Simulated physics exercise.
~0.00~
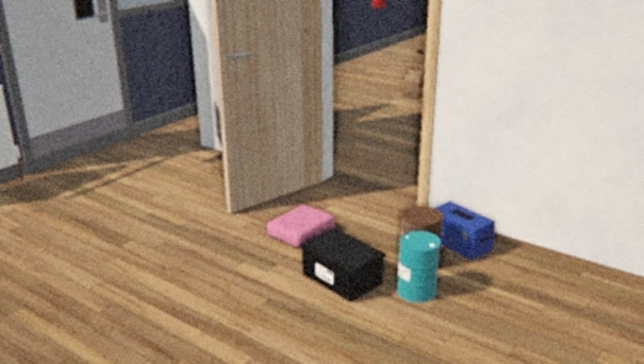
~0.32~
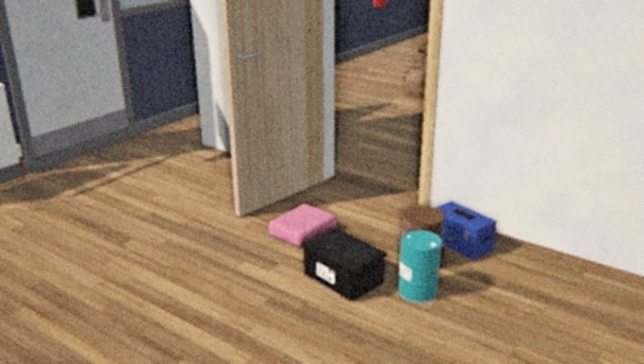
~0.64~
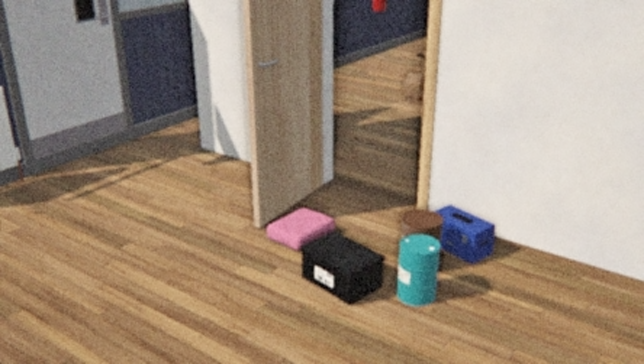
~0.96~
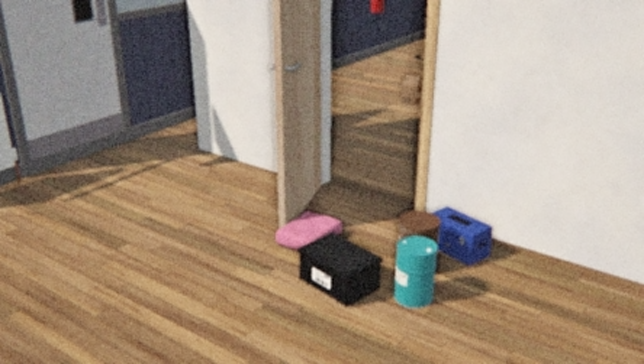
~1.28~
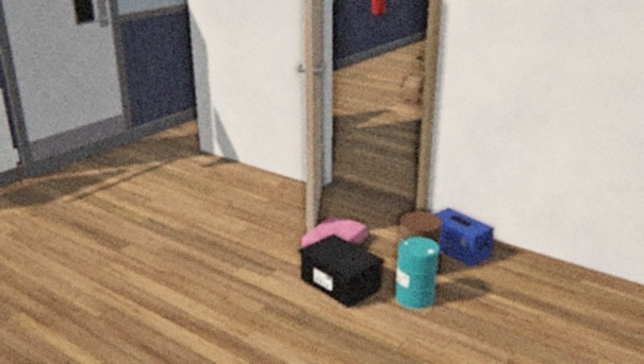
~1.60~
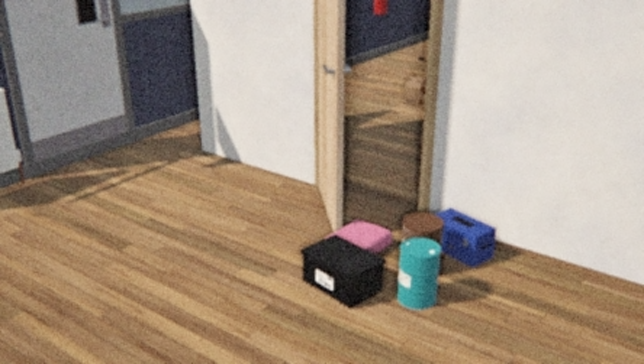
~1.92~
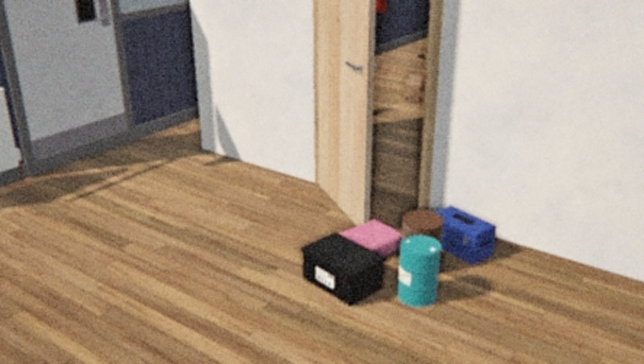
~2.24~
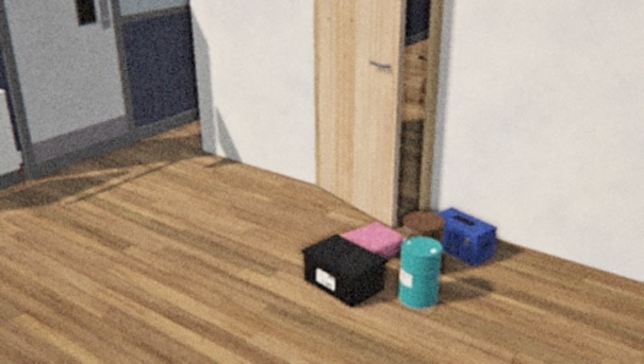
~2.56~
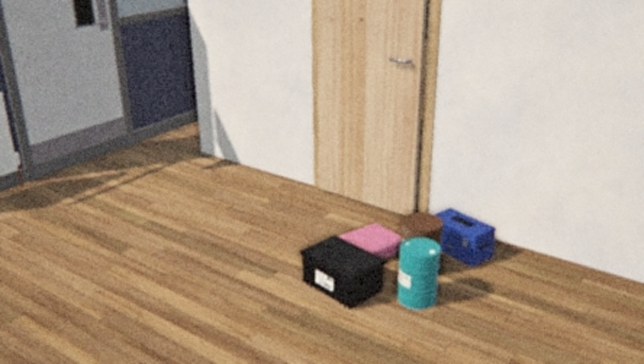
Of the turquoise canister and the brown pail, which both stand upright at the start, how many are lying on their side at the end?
None of them are lying on their side. The turquoise canister and the brown pail are both still standing upright once the door is shut.
